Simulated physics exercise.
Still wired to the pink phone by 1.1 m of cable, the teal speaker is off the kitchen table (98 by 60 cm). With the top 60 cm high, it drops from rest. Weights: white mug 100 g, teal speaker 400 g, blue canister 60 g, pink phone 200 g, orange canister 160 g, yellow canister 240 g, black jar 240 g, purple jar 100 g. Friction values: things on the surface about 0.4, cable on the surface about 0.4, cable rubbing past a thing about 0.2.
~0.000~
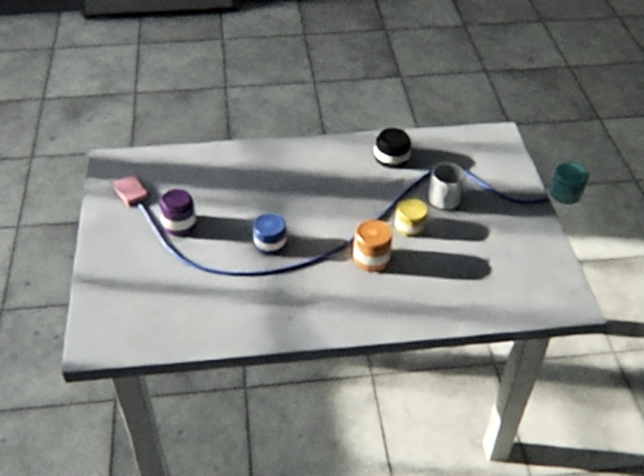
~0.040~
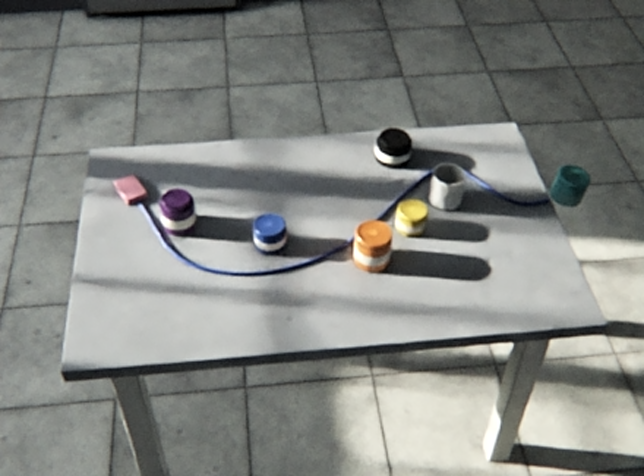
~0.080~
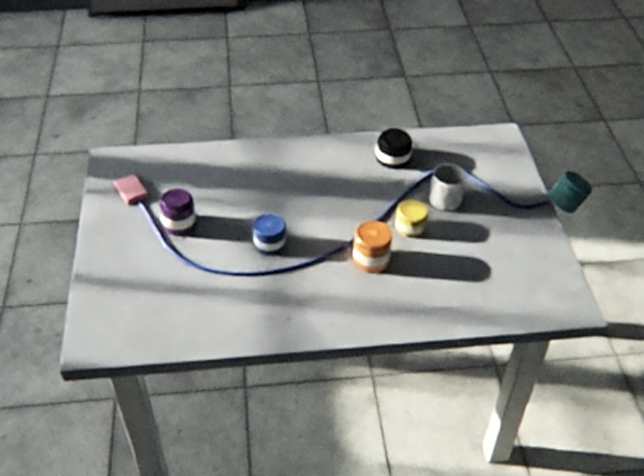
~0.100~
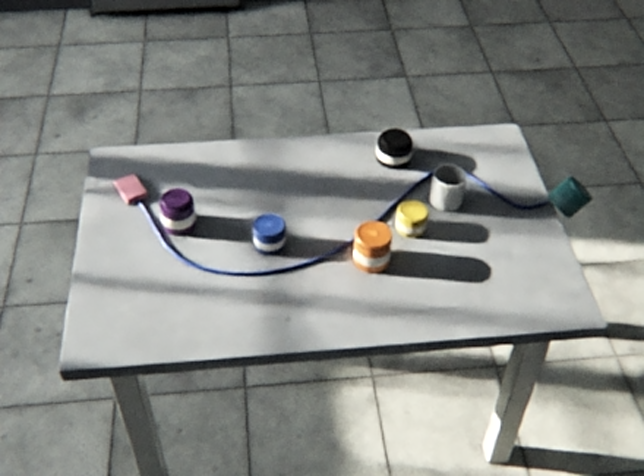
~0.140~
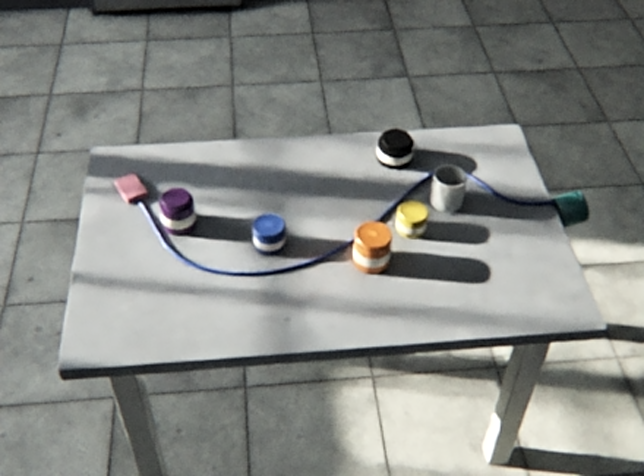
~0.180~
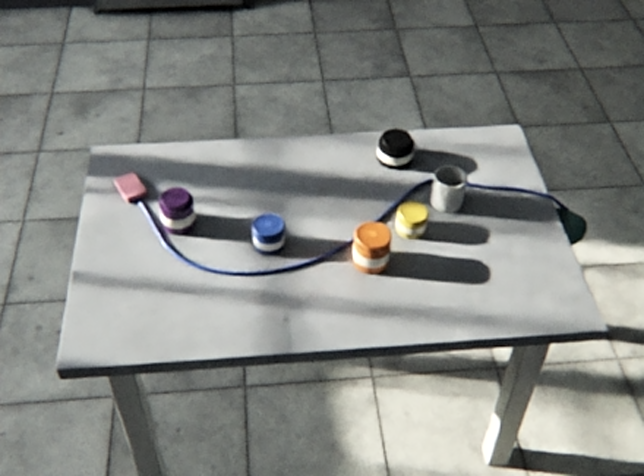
A teal speaker on a blue cable tipped over and dropped a little beyond the right edge of a pale table, pulling the cable's right side straighter, while the jars, mug and pink phone barely moved.
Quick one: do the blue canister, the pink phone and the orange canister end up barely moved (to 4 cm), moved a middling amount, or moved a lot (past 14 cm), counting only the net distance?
Net result: The blue canister is moved a lot, the pink phone is moved a lot, the orange canister is barely moved.
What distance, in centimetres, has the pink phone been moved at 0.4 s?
About 9 cm.
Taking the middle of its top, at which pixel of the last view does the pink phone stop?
It ends up near pixel (301, 210).
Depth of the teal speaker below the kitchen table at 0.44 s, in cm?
I'd say close to 40 centimetres below.
At 0.4 s, the cable's tail end at (181, 203); blue canister 23 cm off its start, pink phone 9 cm off its start, purple jar 13 cm off its start.
At 0.7 s, the cable's tail end at (288, 213); blue canister over the edge, pink phone 30 cm off its start, purple jar 19 cm off its start.
At 0.9 s, the cable's tail end at (319, 217); blue canister over the edge, pink phone 37 cm off its start at (301, 210), purple jar 19 cm off its start at (231, 144).
At 1.2 s, the cable's tail end at (319, 217); blue canister over the edge, pink phone 37 cm off its start, purple jar 19 cm off its start.
At 2.4 s, the cable's tail end at (319, 217); blue canister over the edge, pink phone 37 cm off its start at (301, 210), orange canister 0 cm off its start at (373, 234), purple jar 19 cm off its start at (231, 144).
